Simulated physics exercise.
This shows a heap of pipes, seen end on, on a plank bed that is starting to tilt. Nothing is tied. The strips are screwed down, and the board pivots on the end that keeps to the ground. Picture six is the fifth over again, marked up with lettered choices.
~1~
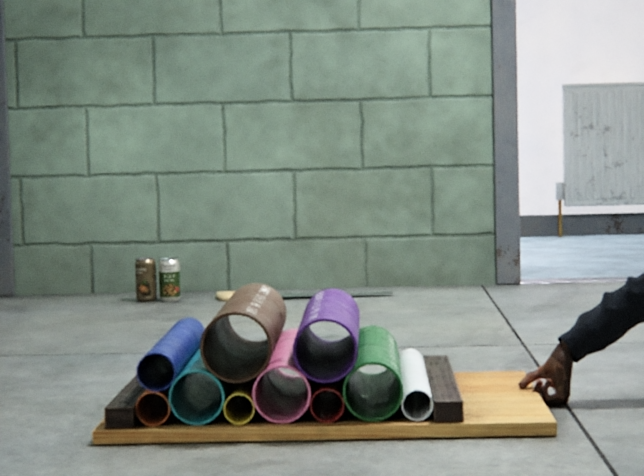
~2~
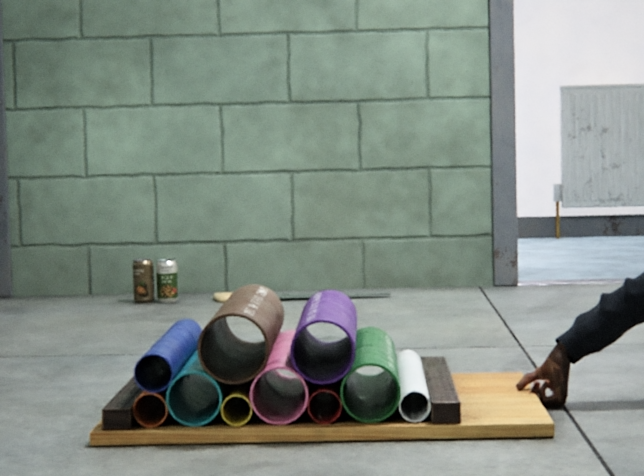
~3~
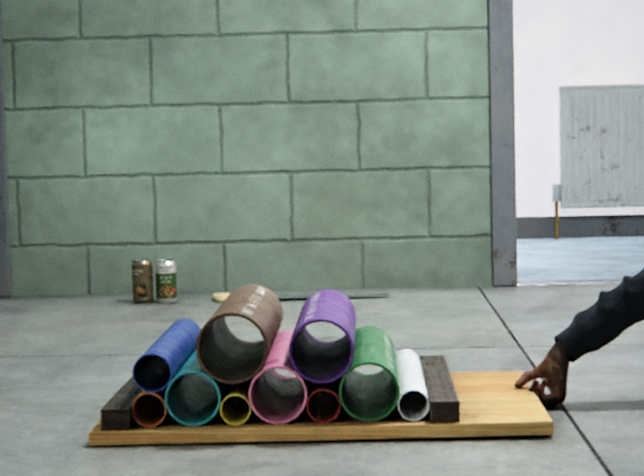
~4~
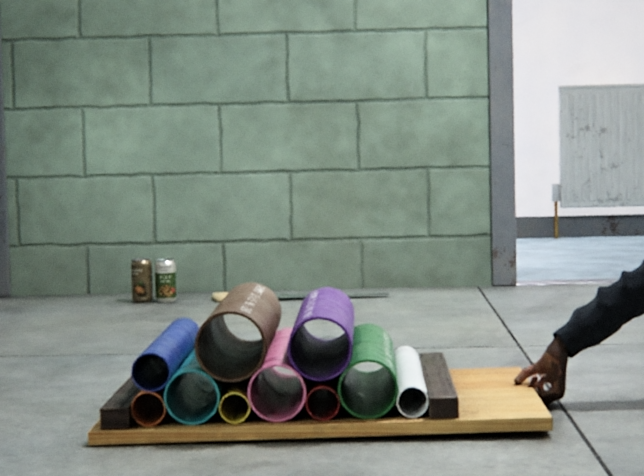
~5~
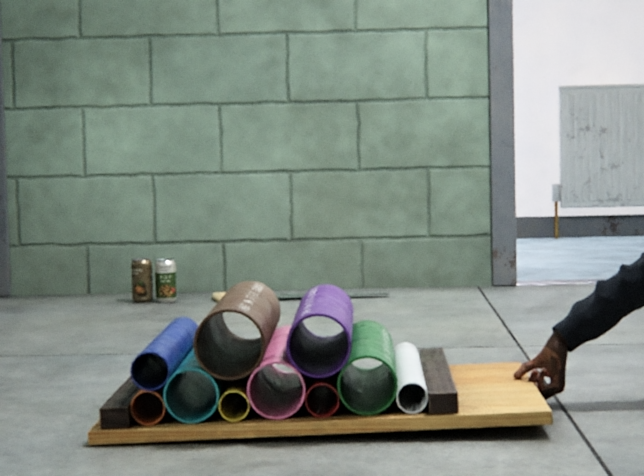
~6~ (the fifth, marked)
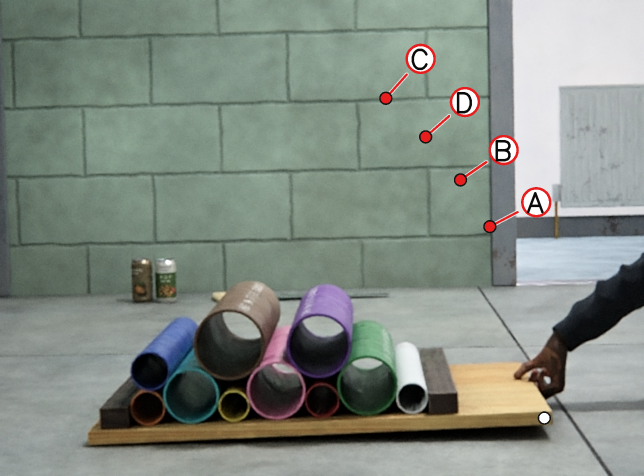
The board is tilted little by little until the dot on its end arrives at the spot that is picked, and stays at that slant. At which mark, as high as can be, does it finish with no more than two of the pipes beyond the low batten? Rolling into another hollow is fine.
At most to D.
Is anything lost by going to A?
At A: Yes.
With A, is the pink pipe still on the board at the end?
Yes, with A.
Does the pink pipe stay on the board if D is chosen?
Yes.
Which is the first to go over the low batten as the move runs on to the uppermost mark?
It is the blue one.
On the marked copy, A at (490, 227); B at (460, 180); C at (386, 98); D at (426, 137); the white dot at (545, 418).
Taking D. A third of the way, board at 21°.
Two thirds of the way, board at 40°.
When it is over, board at 40°, two over the low batten (brown, blue).
As for the rest, A one over the low batten (blue); B one over the low batten (blue); C three over the low batten (purple, brown, blue).
